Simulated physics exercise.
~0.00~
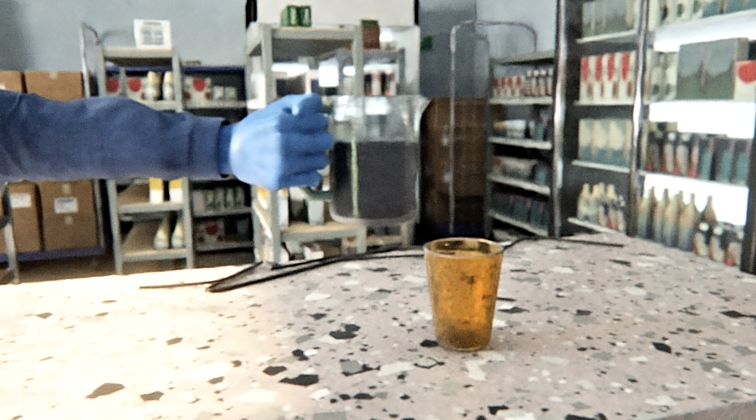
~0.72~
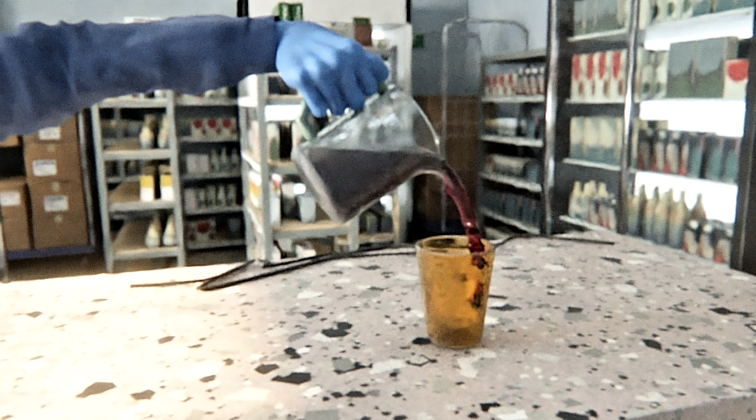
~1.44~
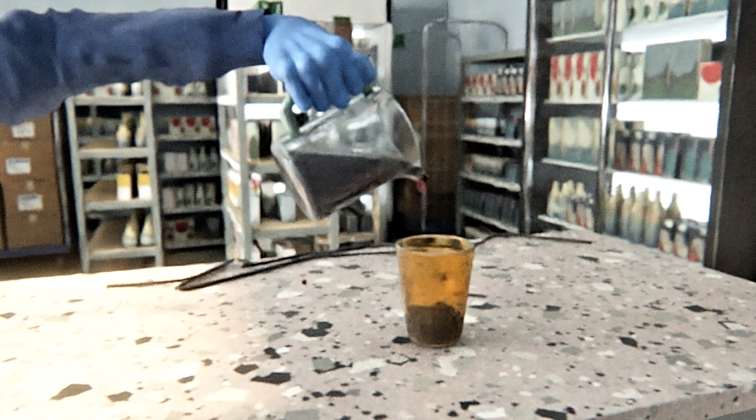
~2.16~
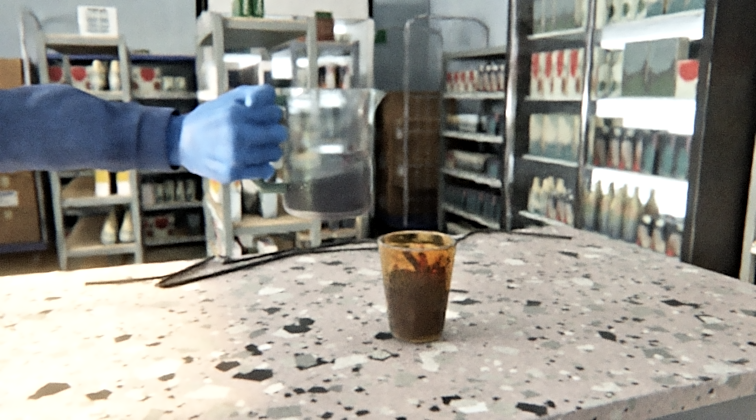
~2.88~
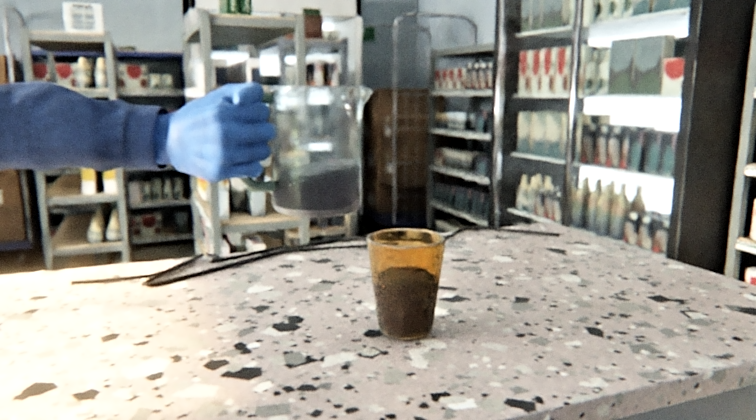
In a storeroom with stocked shelves, a blue-gloved hand tips a pitcher, pouring dark red liquid into an amber tumbler, then levels it.
